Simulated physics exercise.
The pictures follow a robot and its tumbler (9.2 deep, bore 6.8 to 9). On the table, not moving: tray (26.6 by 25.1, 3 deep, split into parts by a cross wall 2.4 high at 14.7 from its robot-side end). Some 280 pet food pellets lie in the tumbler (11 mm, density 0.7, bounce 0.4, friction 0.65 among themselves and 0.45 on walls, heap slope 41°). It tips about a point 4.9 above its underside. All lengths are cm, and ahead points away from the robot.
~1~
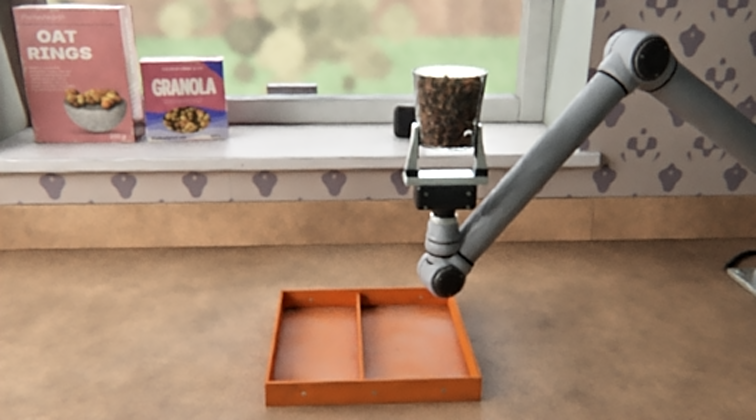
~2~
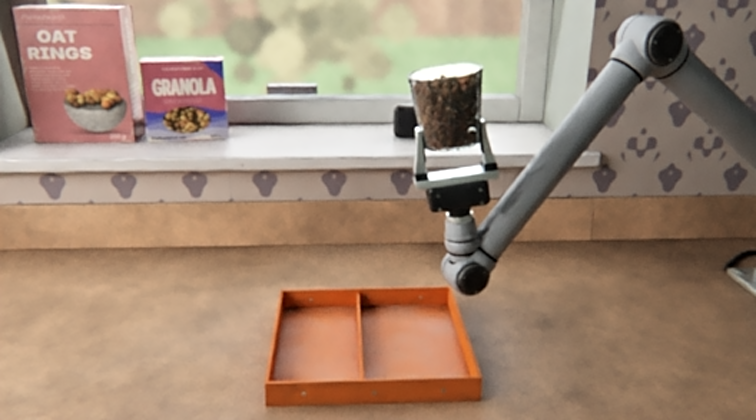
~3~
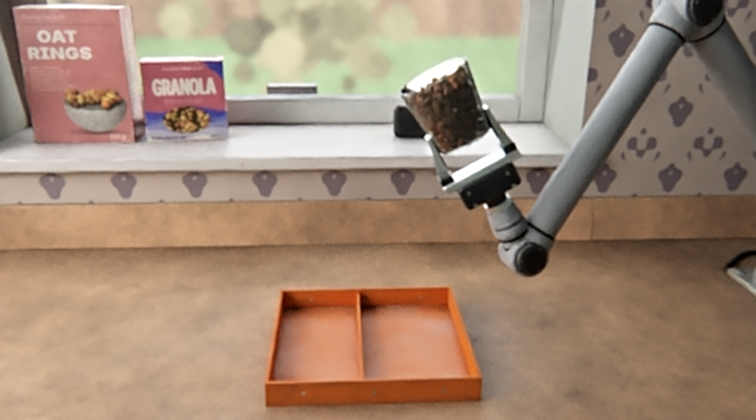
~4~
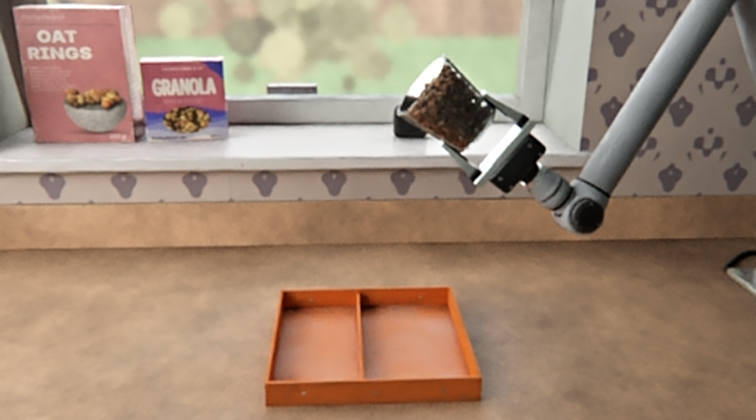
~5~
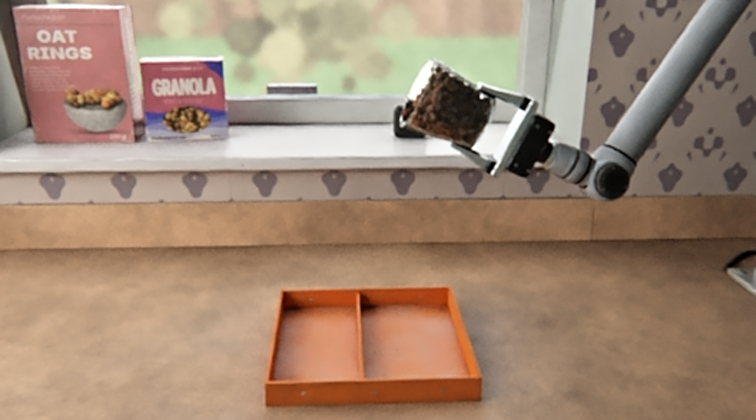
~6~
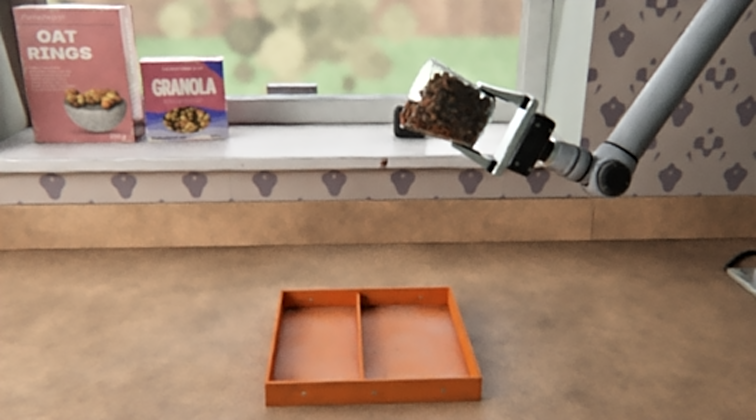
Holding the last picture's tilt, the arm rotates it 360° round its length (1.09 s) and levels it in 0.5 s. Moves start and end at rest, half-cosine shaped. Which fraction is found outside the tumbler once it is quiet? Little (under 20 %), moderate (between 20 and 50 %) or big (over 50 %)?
A little share, under 20 %, ends outside the tumbler.
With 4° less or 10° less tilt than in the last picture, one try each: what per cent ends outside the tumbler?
Some 5 and 0 per cent.
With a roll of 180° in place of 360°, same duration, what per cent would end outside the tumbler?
In that case some 10 per cent.
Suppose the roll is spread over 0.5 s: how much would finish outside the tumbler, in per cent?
Then about 0 per cent.
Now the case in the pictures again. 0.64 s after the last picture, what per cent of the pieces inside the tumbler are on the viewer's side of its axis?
About 55 per cent.
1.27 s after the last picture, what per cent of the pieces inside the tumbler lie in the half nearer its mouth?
About 50 per cent.
Then, 0.64 s on, tipped 66°, highest piece 39 above the table; 275 in the tumbler, 1 in the far-side part, 3 in flight or on a rim.
Then, 1.27 s on, tipped 47°, highest piece 39 above the table; 253 in the tumbler, 17 in the far-side part, 5 in the robot-side part, 4 in flight or on a rim.
Then, 1.79 s on, upright, highest piece 40 above the table; 253 in the tumbler, 20 in the far-side part, 6 in the robot-side part.
Then, 2.49 s on, upright, highest piece 40 above the table; 253 in the tumbler, 20 in the far-side part, 6 in the robot-side part.
In the end, 253 in the tumbler, 20 in the far-side part, 6 in the robot-side part. That is 9 % outside the tumbler.
